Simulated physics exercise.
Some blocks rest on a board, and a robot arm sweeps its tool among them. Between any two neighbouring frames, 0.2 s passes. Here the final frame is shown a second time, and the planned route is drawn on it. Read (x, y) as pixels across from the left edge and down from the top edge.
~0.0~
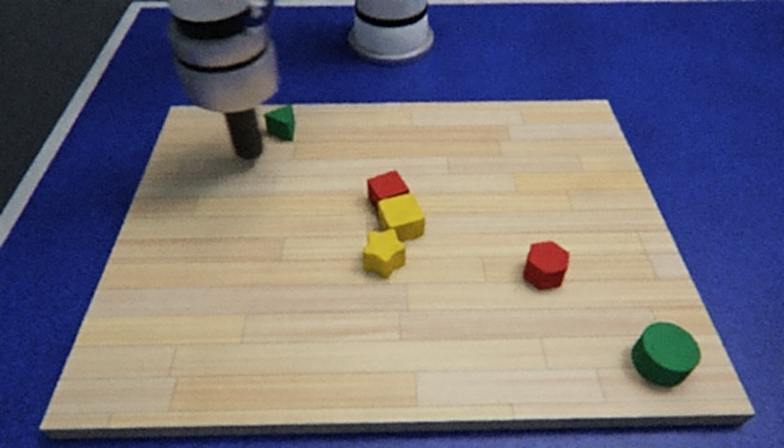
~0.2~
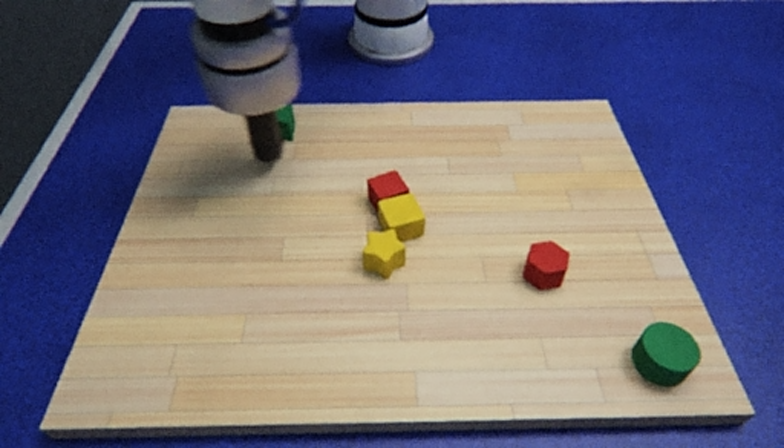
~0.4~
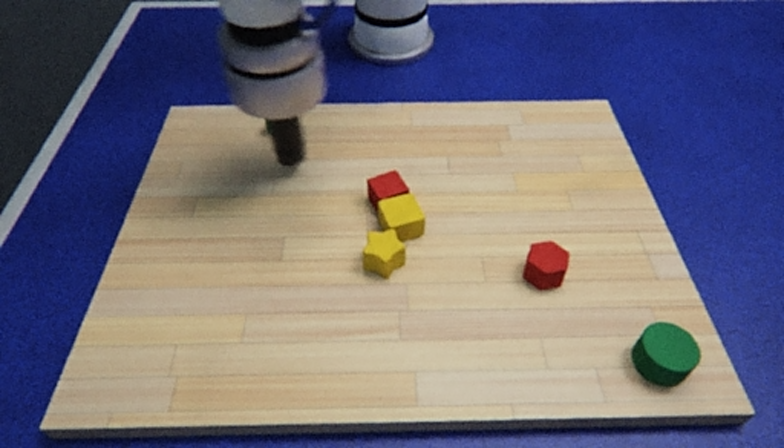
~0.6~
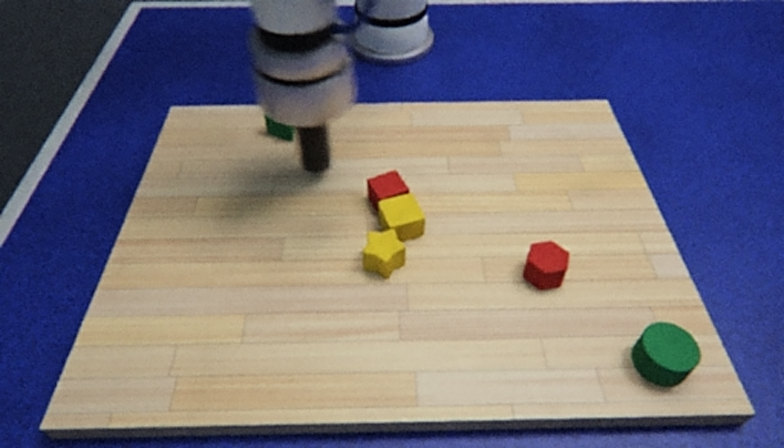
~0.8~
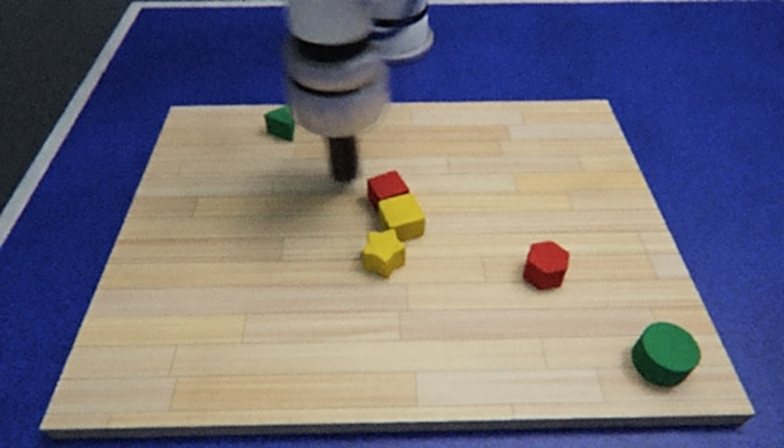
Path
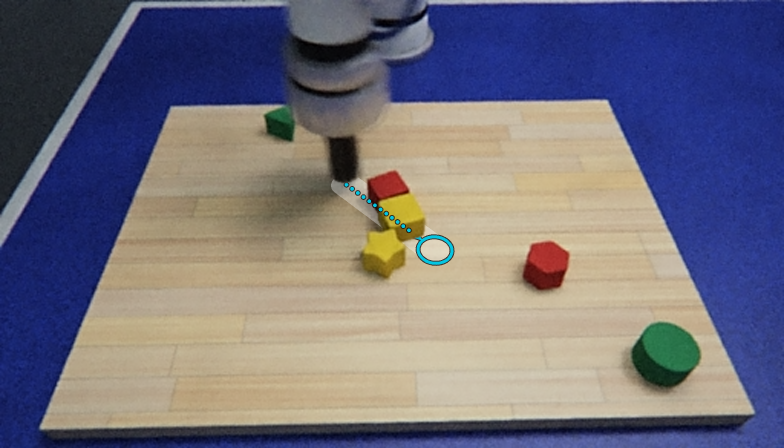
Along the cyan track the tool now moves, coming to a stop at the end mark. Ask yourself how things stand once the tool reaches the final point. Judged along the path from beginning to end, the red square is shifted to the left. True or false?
True
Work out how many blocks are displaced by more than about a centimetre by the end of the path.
Two get moved.
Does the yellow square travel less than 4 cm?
No
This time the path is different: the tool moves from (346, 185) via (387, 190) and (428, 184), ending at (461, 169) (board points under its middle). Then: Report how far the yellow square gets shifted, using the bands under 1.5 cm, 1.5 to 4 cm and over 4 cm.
The block winds up 1.5 to 4 cm from where it is now.
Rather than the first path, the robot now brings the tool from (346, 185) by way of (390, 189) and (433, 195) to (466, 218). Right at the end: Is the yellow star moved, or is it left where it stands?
Somewhere new.
The line goes straight from (346, 185) to (435, 250).
On the path given first. One third of the way, tool (374, 193); yellow star (384, 246), turned 10° clockwise; red square (410, 197); yellow square (421, 224).
Two thirds of the way, tool (404, 215); yellow star (384, 246), turned 10° clockwise; red square (443, 219); yellow square (456, 248).
At the end, tool (436, 238); yellow star (384, 246), turned 10° clockwise; red square (475, 232), turned 40° anticlockwise; yellow square (484, 267).
